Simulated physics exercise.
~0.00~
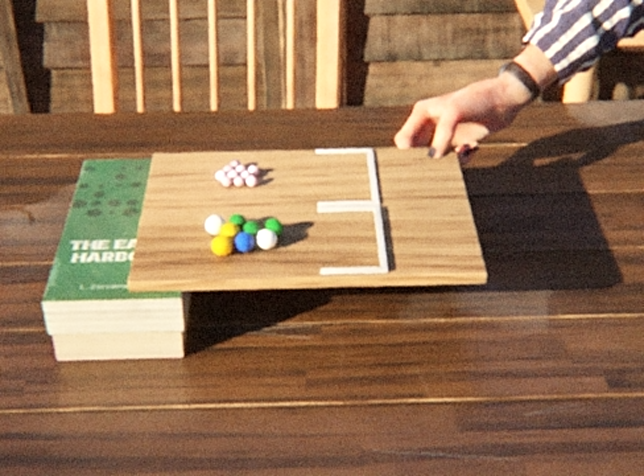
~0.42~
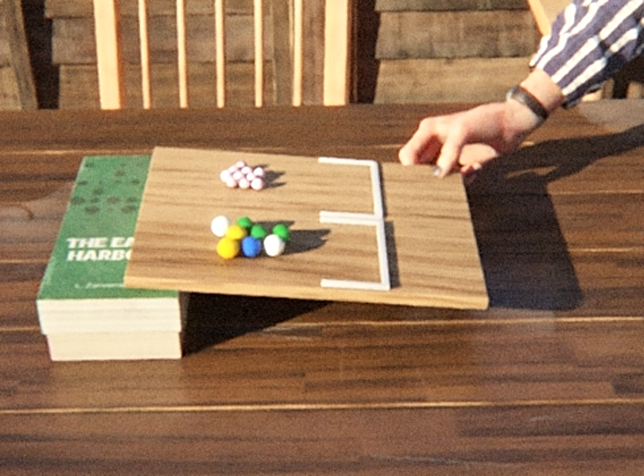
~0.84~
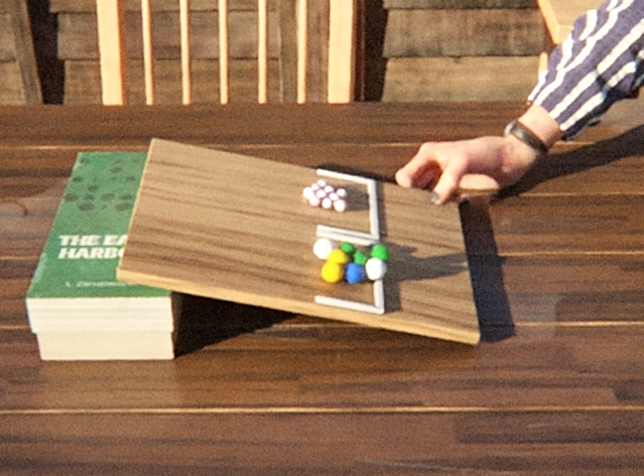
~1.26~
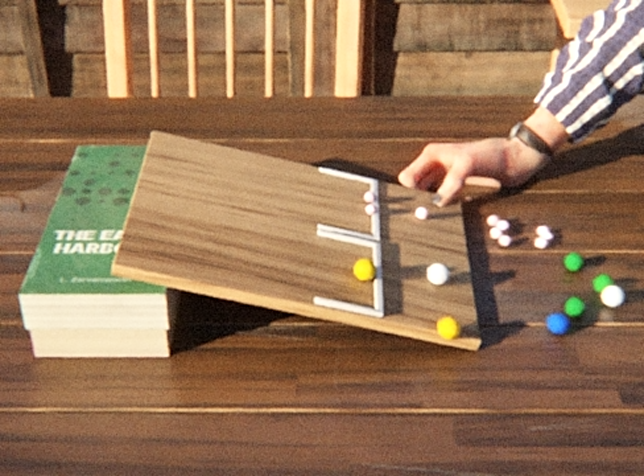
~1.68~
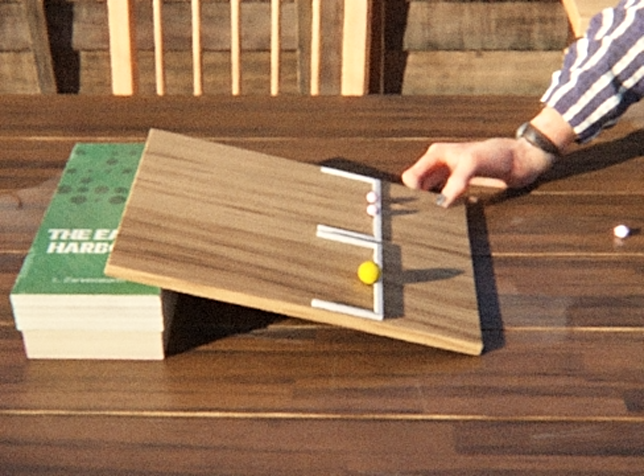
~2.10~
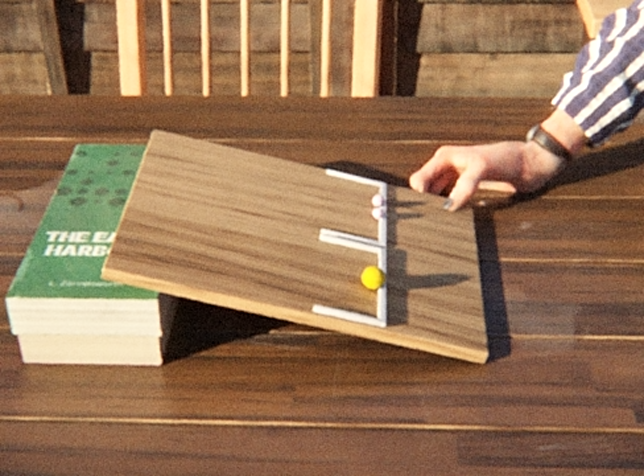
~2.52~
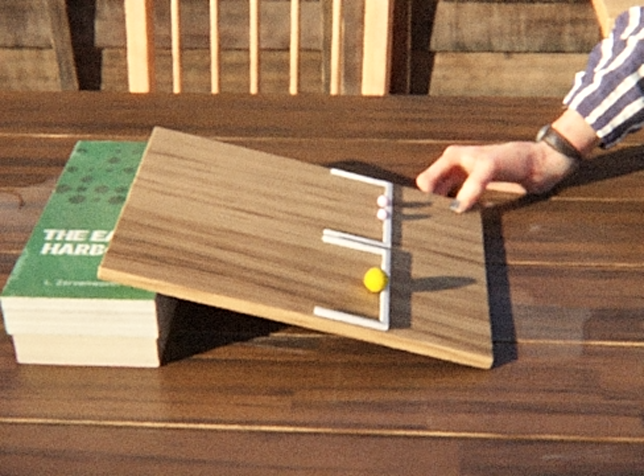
A hand lowered one end of a wooden board propped on a green book, and two clusters of small balls rolled right into the white barriers; most went over and off across the table, leaving a yellow ball and a couple of pale ones caught.
